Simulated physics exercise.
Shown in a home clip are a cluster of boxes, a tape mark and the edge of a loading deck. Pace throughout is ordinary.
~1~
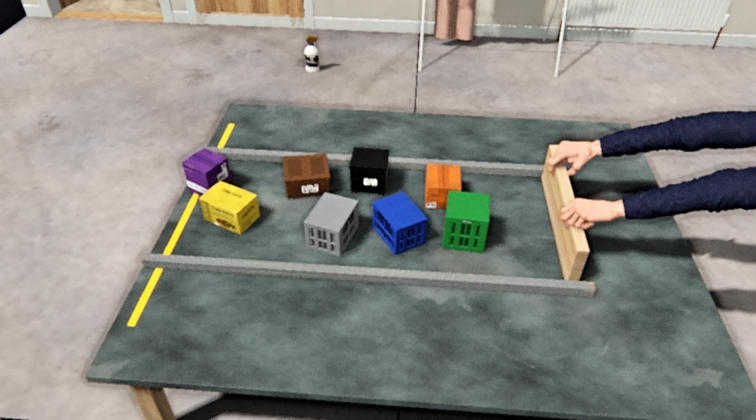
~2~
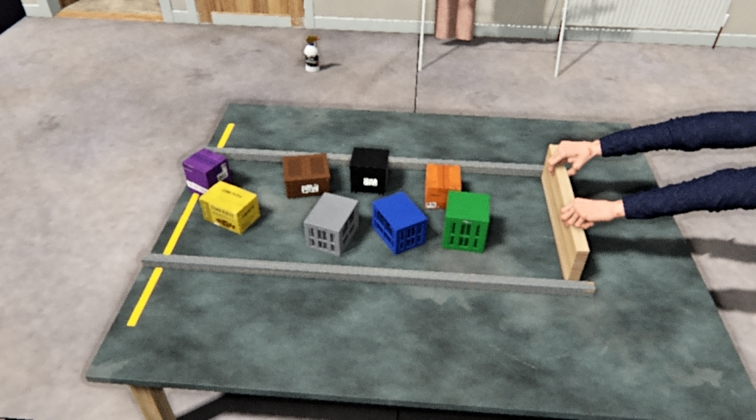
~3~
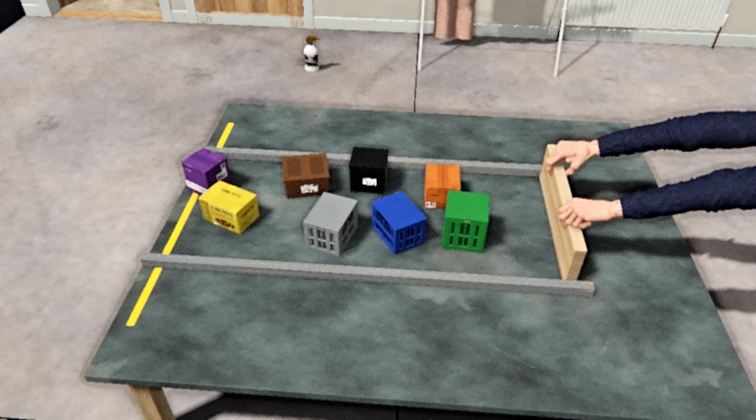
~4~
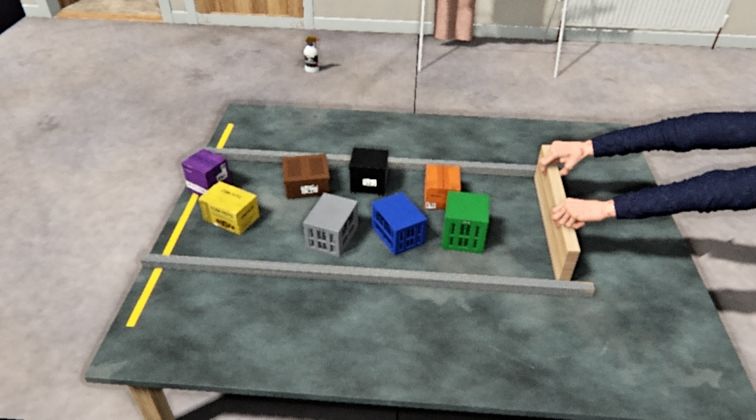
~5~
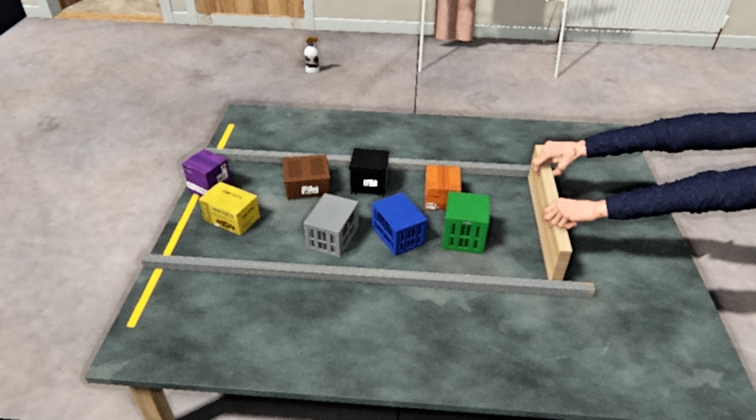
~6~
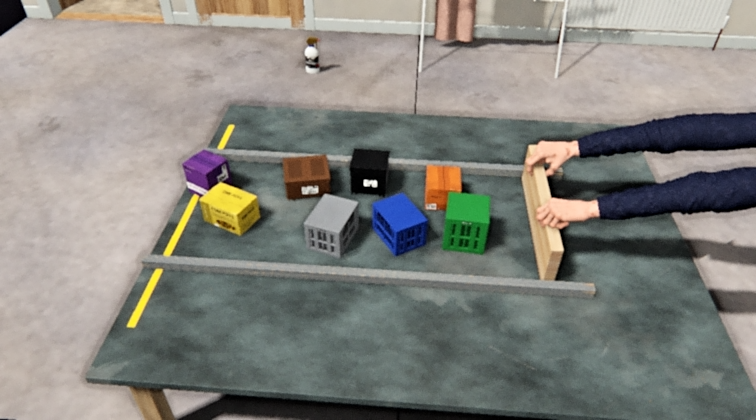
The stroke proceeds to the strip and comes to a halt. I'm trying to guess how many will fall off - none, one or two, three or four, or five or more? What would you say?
More than four drop off.
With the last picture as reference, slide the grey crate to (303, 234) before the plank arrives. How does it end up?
In this case the grey crate does not stay.
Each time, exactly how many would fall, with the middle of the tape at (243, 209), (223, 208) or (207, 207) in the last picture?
Per try: 4; 6; 6.
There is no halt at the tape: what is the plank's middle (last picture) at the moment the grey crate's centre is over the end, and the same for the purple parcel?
(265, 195) and (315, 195), roughly.
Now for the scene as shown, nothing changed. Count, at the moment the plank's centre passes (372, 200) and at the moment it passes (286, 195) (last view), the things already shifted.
At first I count 6, and then 8.
Soon after, none off yet; purple parcel at rest near (208, 176); yellow box at rest near (230, 209); brown tote at rest near (307, 177).
After that, none off yet; purple parcel at rest near (206, 175); yellow box displaced a little near (206, 206); brown tote displaced about its own width near (255, 174).
And then, two off so far; purple parcel off the edge near (170, 261); yellow box off the edge near (138, 288); brown tote tilting a little near (174, 172).
In the end, the number that fall off is five or more; gone, green crate, orange box, blue crate, black tote, grey crate, brown tote, yellow box and purple parcel.
